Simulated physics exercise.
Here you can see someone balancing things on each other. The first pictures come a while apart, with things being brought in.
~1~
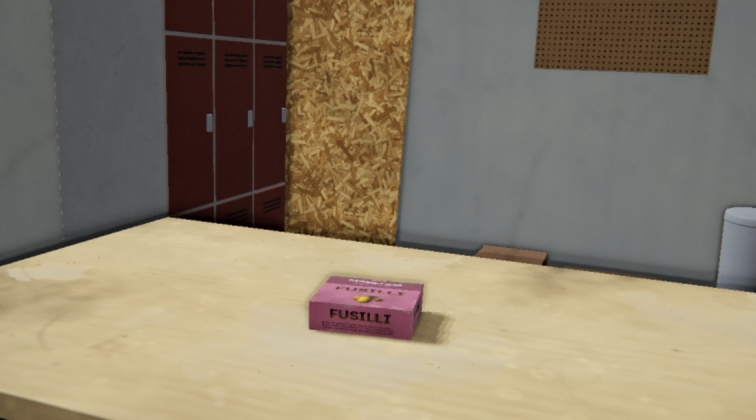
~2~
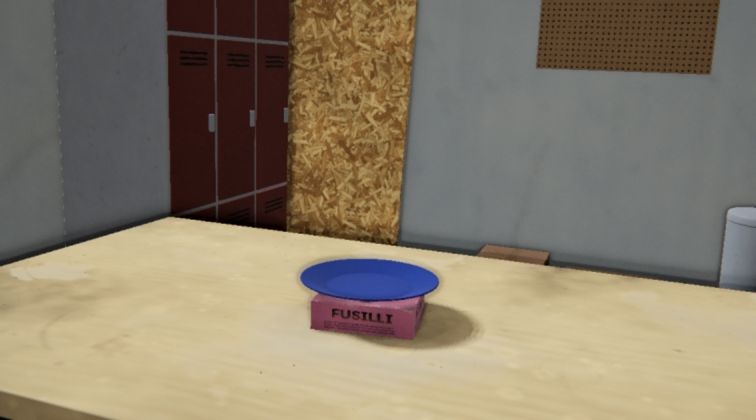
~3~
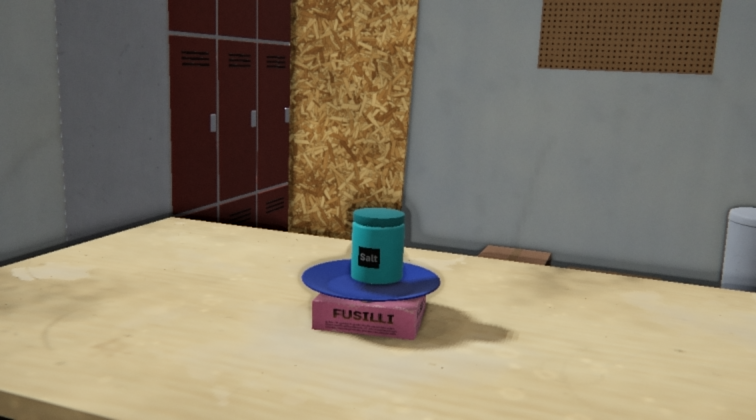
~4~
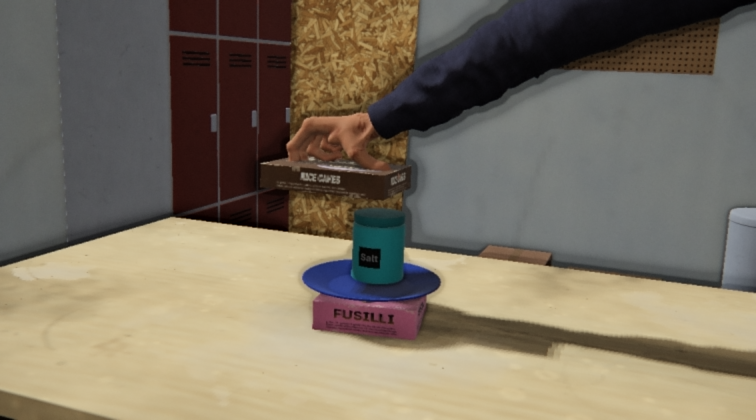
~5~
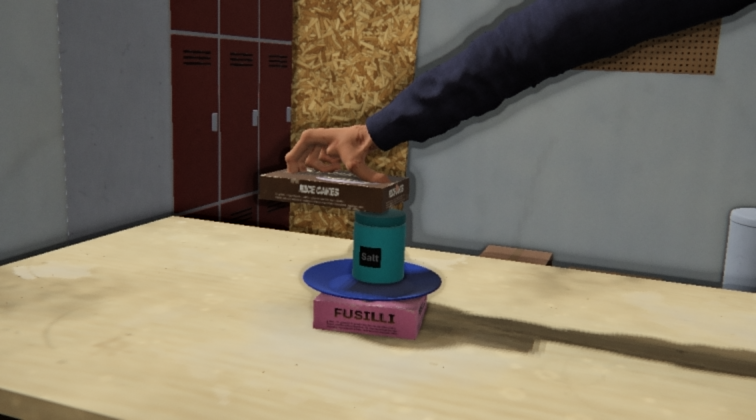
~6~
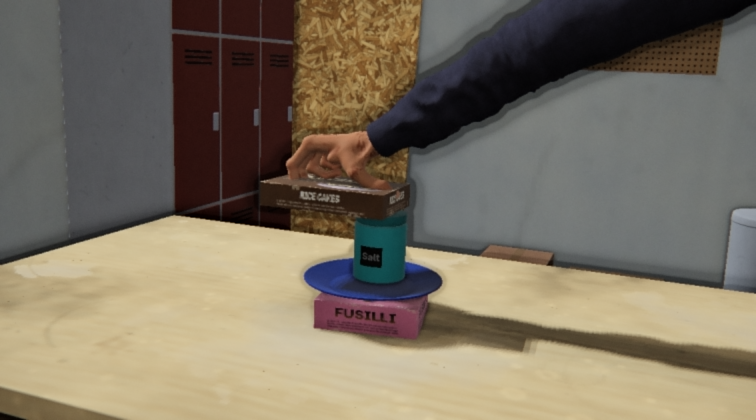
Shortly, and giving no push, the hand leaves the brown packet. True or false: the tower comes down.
True.
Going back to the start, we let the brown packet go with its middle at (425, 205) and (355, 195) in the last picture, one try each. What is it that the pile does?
Lab note - try 1: Collapse; try 2: Collapse.
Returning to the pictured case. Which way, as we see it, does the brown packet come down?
It shifts to the viewer's left.
Then, 0.30 s later than the last frame, brown packet now fallen.
Then, 0.40 s later than the last frame, things are still on the move.
When it is over, fallen, brown packet; the other 3 as before. End places, in pixels of the last picture, brown packet near (307, 251). The pile loses its balance.
